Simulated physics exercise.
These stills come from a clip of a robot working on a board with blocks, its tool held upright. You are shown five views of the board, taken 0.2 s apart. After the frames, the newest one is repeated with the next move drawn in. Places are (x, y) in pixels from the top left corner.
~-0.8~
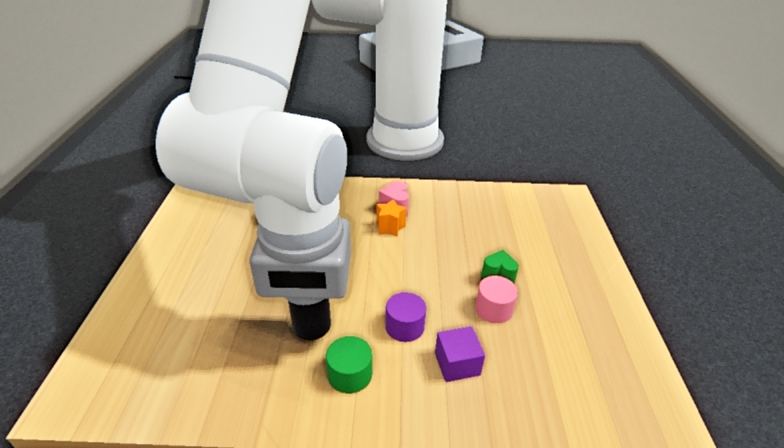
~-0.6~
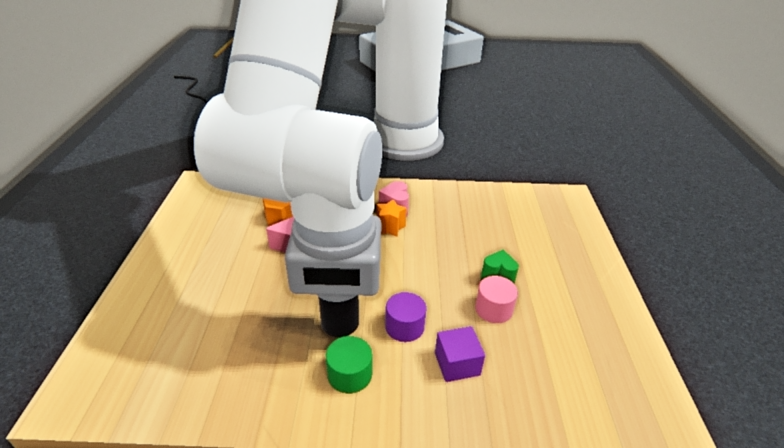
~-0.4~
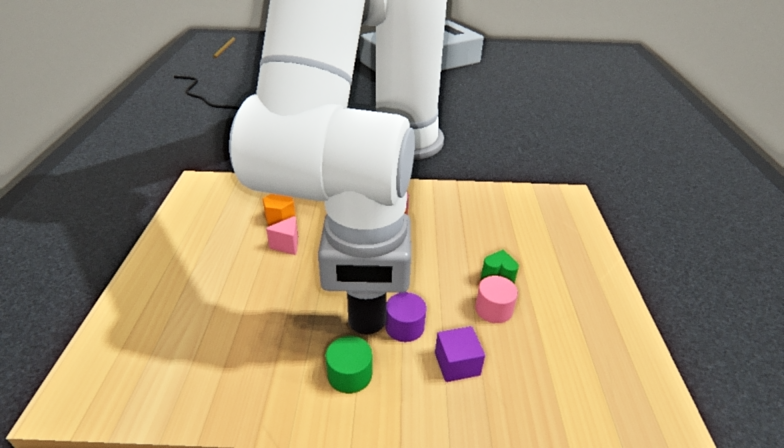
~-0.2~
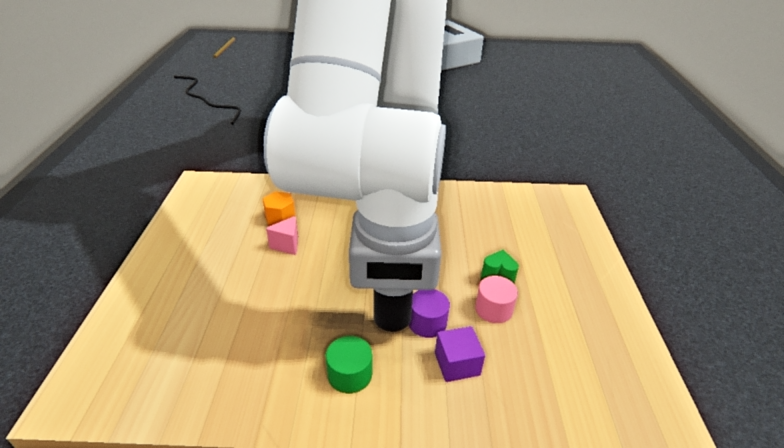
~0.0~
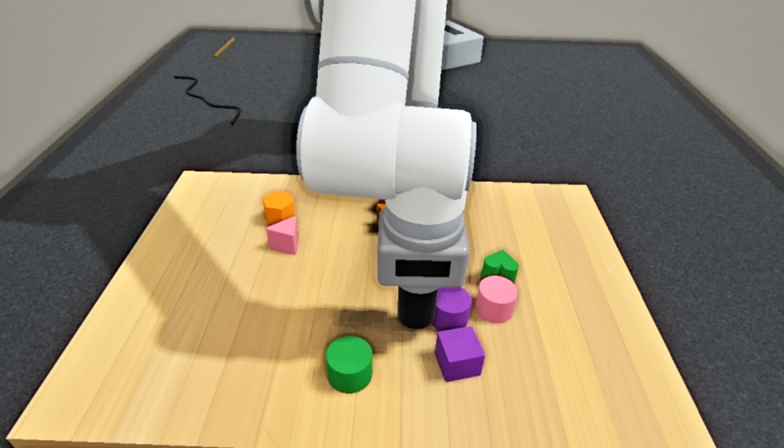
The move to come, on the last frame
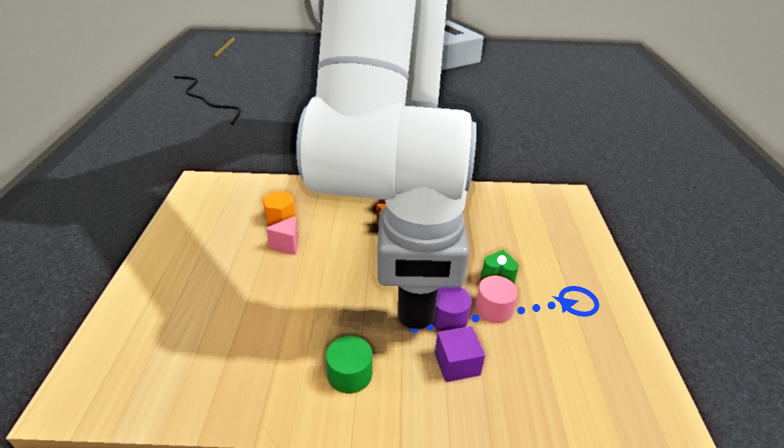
In the video, a white robot arm with a black tool tip moves right across a wooden board of colored blocks, passing behind a green cylinder, then pushes the purple cylinder a short way right toward the pink one.
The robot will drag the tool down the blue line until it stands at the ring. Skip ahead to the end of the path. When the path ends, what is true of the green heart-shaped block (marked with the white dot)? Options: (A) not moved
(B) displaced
(B)
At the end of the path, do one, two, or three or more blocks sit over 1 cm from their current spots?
The push moves three or more blocks more than 1 cm.
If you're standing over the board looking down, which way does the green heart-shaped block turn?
I'd predict that, seen from above, the green heart-shaped block rotates counter-clockwise.
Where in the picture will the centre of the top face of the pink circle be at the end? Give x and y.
It comes to (581, 257).
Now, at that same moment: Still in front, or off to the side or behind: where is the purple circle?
In the end it is beside or behind the tool.
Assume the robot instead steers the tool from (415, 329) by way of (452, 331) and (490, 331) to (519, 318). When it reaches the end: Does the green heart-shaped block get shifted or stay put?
The block you're asking about gets moved.
Path on the board, in a line from (415, 329) to (579, 301); the dot is on the green heart-shaped block.
On the path given first. One third of the way, tool (476, 305); purple circle (501, 281); pink circle (538, 278).
Two thirds of the way, tool (532, 296); purple circle (532, 264); pink circle (569, 265); green heart-shaped block (504, 250), turned 50° anticlockwise.
At the end, tool (584, 287); purple circle (536, 261); purple four-sided block in place; pink circle (581, 257); green heart-shaped block (504, 250), turned 55° anticlockwise.
